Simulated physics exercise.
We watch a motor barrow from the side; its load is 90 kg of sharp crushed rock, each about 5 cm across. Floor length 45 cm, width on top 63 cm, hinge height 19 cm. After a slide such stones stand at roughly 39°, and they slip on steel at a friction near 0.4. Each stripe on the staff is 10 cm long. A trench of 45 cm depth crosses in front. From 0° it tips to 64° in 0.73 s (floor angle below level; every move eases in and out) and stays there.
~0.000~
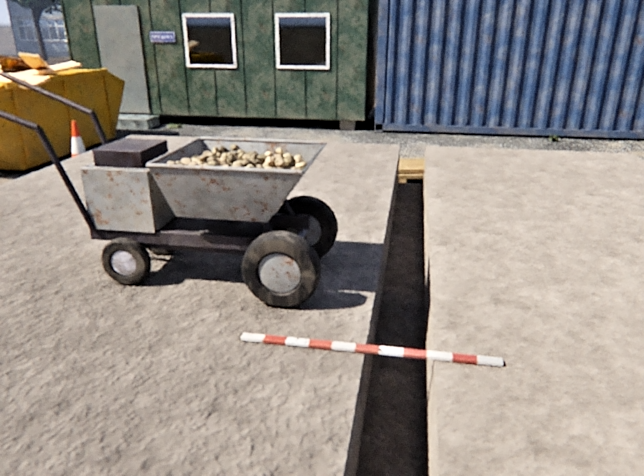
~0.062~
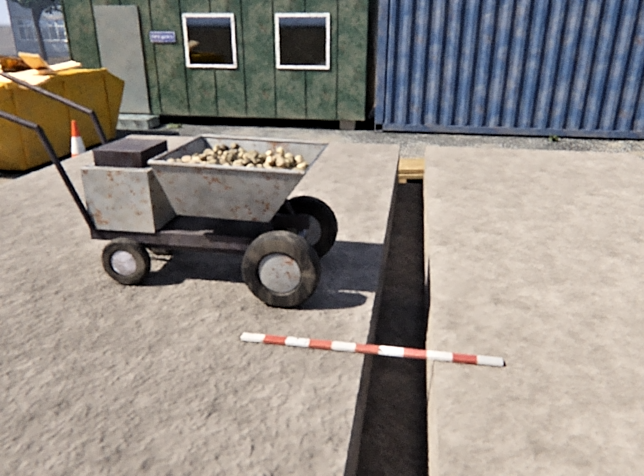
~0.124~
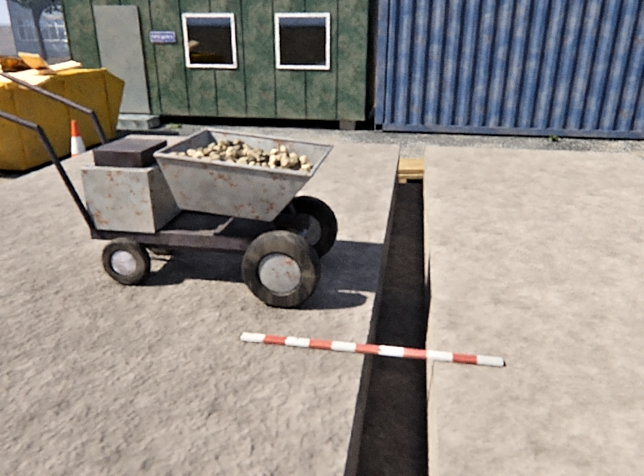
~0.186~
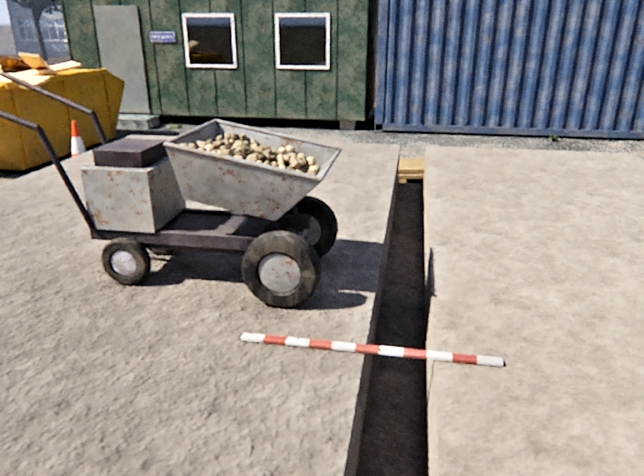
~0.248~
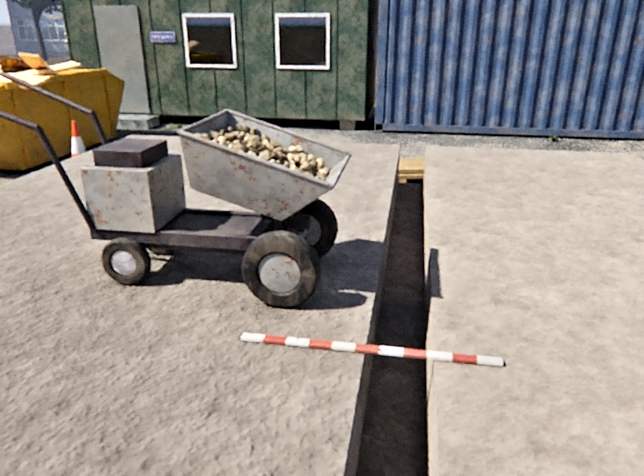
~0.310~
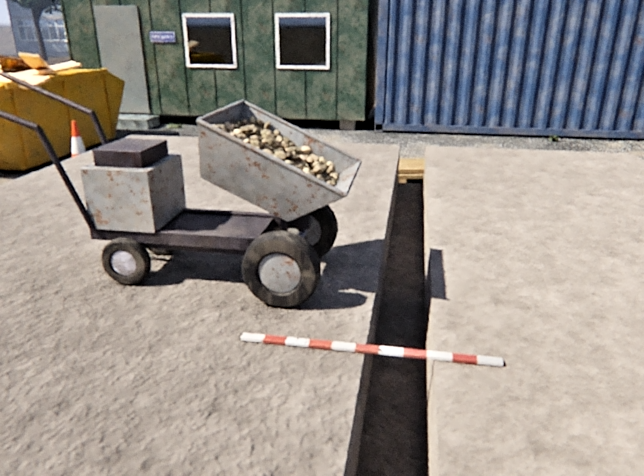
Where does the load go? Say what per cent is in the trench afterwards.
Roughly 33 per cent ends in the trench.
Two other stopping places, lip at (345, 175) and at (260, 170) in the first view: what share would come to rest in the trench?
About 5 and 45 per cent.
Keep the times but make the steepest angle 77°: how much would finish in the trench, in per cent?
It would be near 65 per cent.
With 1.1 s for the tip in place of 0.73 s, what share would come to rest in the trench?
In that case some 40 per cent.
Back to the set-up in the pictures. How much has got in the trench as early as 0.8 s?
Some 10 per cent.
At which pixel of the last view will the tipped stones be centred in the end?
Around (420, 354).
After 0.6 s the floor is at 54°; 100 % in the skip; the foremost stones are at (365, 209).
After 0.8 s the floor is at 64°; 90 % in the skip, 10 % in the trench; the foremost stones are at (432, 263).
After 1.2 s the floor is at 64°; 57 % in the skip, 22 % in the trench, 21 % past the trench; the foremost stones are at (538, 308).
After 3.1 s the floor is at 64°; 46 % in the skip, 33 % in the trench, 21 % past the trench; the foremost stones are at (591, 298).
